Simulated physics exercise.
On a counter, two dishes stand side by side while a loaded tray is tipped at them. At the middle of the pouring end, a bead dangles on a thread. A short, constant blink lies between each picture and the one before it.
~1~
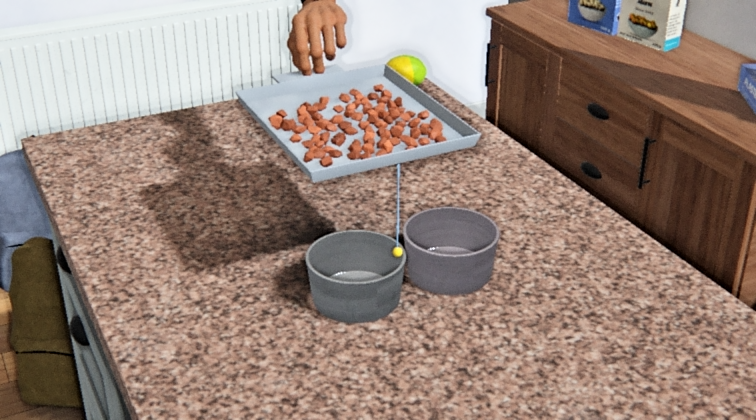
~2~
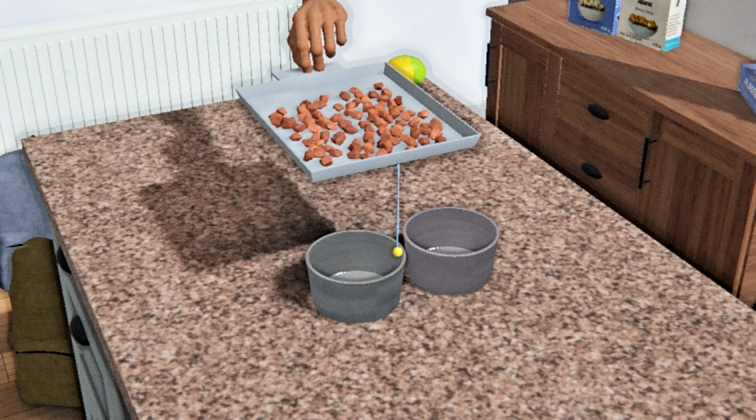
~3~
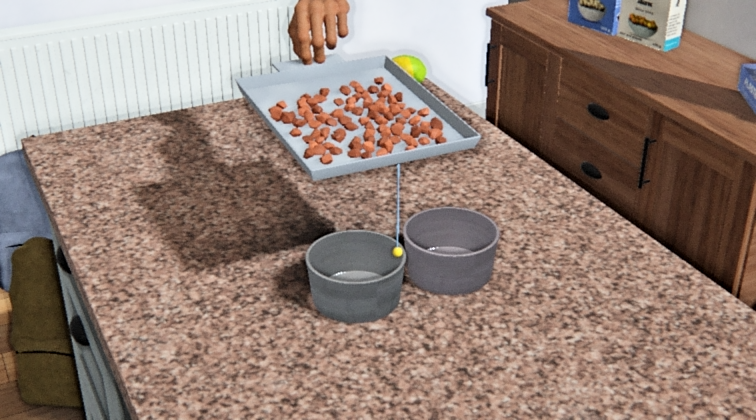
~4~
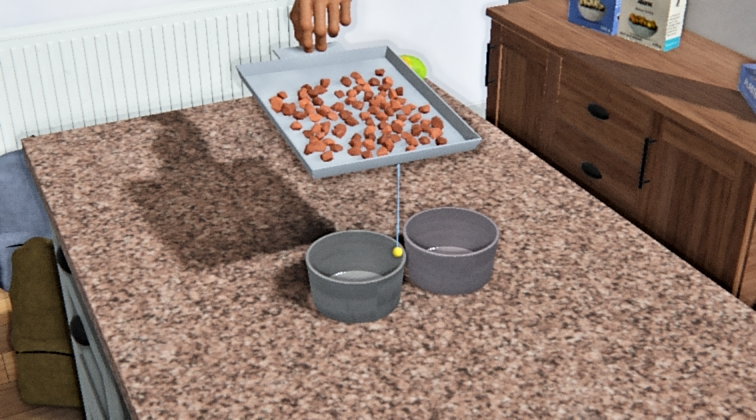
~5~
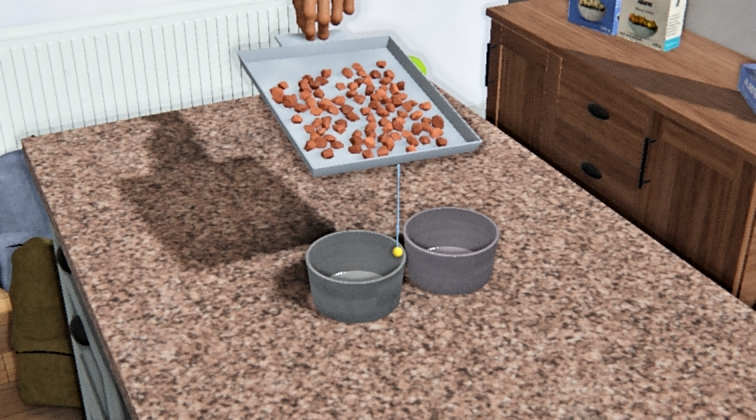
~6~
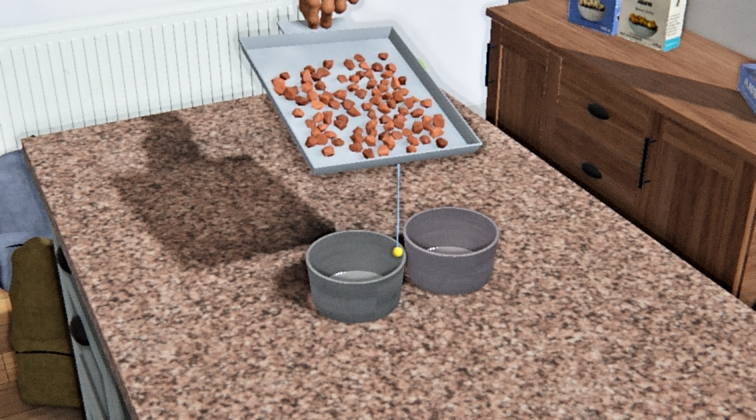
In this clip, a hand is at the far side of a gray tray of reddish-brown chunks above two round dishes on a speckled countertop; the tray's far side gradually rises, tilting it toward the viewer, while the dishes stay still.
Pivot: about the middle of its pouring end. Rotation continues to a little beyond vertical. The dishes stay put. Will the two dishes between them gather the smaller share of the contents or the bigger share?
Between them the dishes gather the smaller share.
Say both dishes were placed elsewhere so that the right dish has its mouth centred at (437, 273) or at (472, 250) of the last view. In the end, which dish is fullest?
In turn: The right-side dish; the right-side dish.
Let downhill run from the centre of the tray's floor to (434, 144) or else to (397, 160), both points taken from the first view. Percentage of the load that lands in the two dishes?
In order, some 60 % and some 0 %.
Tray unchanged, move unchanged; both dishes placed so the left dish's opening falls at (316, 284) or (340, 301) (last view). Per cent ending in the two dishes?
Trial 1 20%, trial 2 60%.
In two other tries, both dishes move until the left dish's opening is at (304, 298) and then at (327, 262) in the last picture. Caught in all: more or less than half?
The first time it's lower than half, the second time lower than half.
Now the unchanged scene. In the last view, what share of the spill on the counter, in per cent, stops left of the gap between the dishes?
Around 10 %.
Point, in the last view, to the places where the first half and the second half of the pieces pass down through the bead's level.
First roughly (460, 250), then roughly (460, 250).
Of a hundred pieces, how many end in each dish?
Left dish: Roughly 0 per cent; right dish: Roughly 20 per cent.
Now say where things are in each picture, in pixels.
The first frame shows corners of the pouring end (314, 169) and (475, 133), level; middle of the load (364, 125), bits of crushed brick; left dish (377, 297); right dish (474, 270); bead on its thread (397, 252).
The second frame shows corners of the pouring end (314, 169) and (475, 134), level; middle of the load (364, 124).
The third frame shows corners of the pouring end (314, 168) and (475, 135), tipped barely, lowest at the right corner; middle of the load (364, 120).
The fourth frame shows corners of the pouring end (315, 166) and (476, 137), tipped a little, lowest at the right corner; middle of the load (365, 116).
The fifth frame shows corners of the pouring end (316, 165) and (476, 140), tipped a little, lowest at the right corner; middle of the load (366, 111).
The sixth frame shows corners of the pouring end (317, 164) and (477, 142), tipped clearly, lowest at the right corner; middle of the load (367, 106); left dish (377, 297); right dish (474, 270).
Just after the last frame, tray tipped steeply; almost all on the tray; just a few in the air.
A moment on, tray tipped past a quarter turn; roughly a quarter on the tray; just a few in the right dish; roughly a quarter outside both; roughly half in the air.
Further on, tray tipped past a quarter turn; just a few in the left dish; roughly a quarter in the right dish; the larger part outside both.
When it is over, tray tipped past a quarter turn; just a few in the left dish; roughly a quarter in the right dish; the larger part outside both.
